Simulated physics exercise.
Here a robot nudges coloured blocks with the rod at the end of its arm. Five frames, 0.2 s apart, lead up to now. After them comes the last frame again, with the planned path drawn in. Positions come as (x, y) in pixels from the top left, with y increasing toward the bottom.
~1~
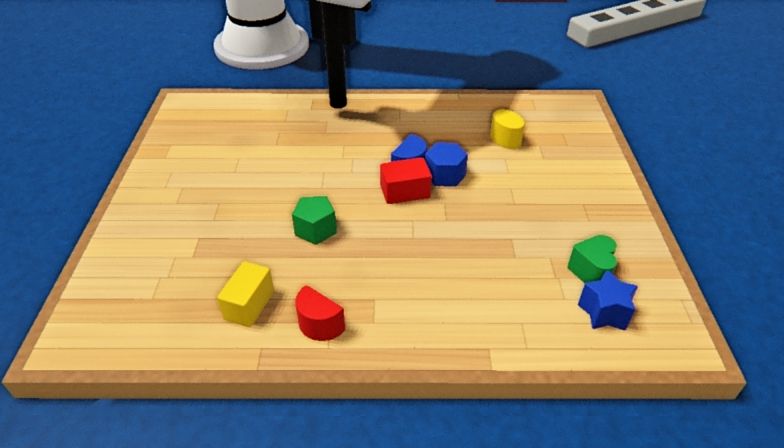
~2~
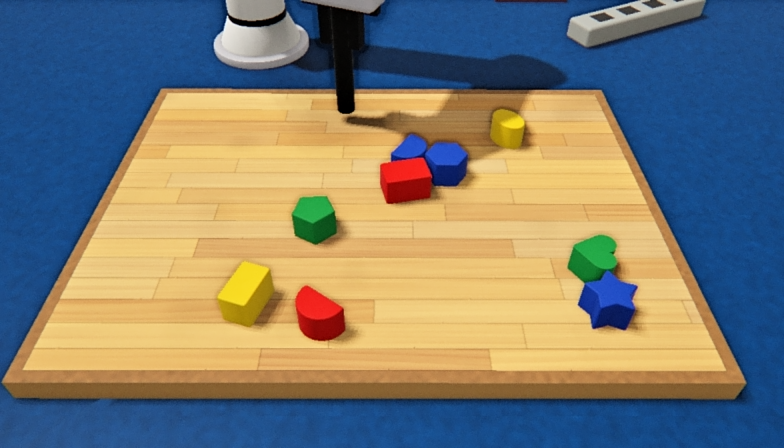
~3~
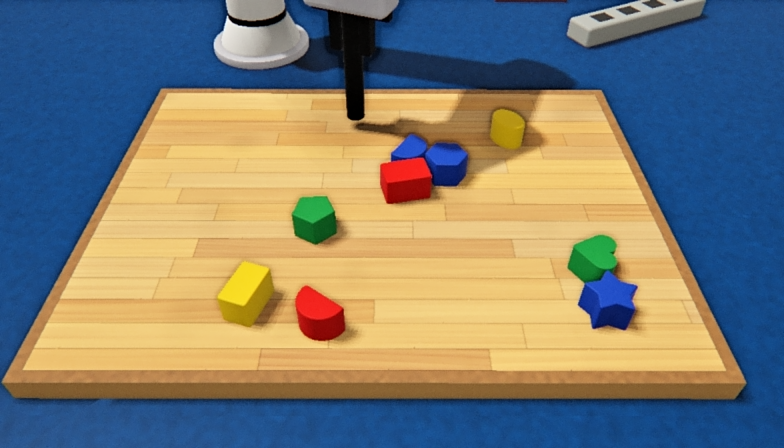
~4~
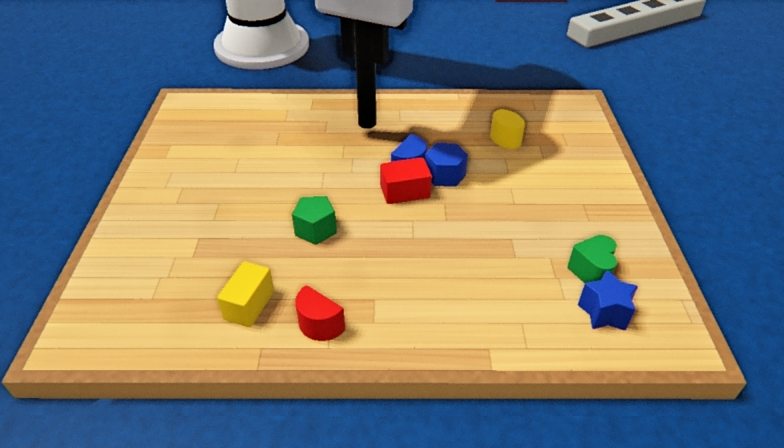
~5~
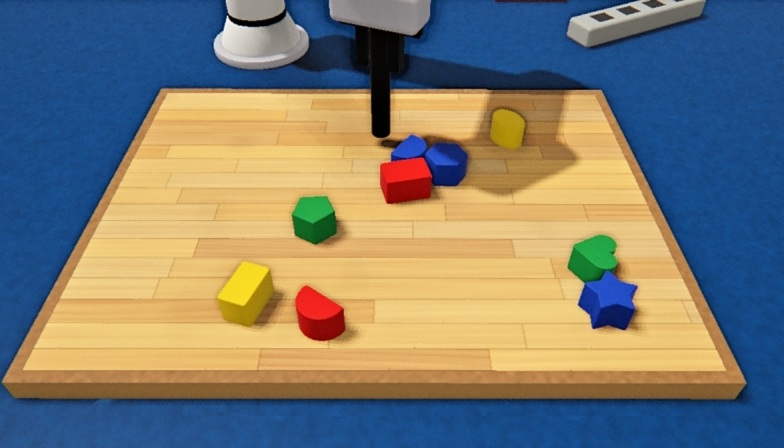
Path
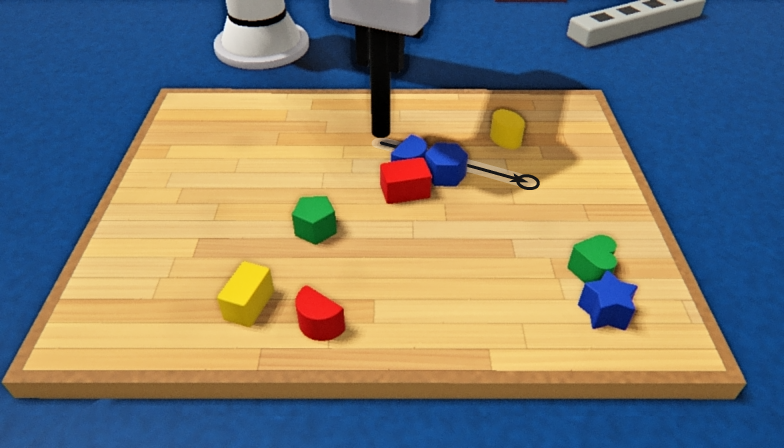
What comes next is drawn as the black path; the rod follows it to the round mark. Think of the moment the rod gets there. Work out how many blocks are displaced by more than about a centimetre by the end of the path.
That push would leave one block displaced by more than about 1 cm.
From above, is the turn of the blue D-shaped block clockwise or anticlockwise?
Short answer: Clockwise.
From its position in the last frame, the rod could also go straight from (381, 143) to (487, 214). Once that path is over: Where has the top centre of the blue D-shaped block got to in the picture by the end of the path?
Around pixel (448, 187).
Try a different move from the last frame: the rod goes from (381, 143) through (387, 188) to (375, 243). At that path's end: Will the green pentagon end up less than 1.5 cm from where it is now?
Final answer: Yes.
Path on the board, from (381, 143) to (528, 182).
The first path, step by step. One third of the way, rod at (429, 145); blue D-shaped block at (414, 149), turned 45° clockwise; blue hexagon at (450, 156), turned 15° anticlockwise.
Two thirds of the way, rod at (479, 158); blue D-shaped block at (414, 149), turned 50° clockwise; blue hexagon at (457, 160), turned 15° clockwise.
At the end, rod at (530, 172); red rectangular block in place; blue D-shaped block at (414, 149), turned 50° clockwise; blue hexagon at (457, 160), turned 15° clockwise.
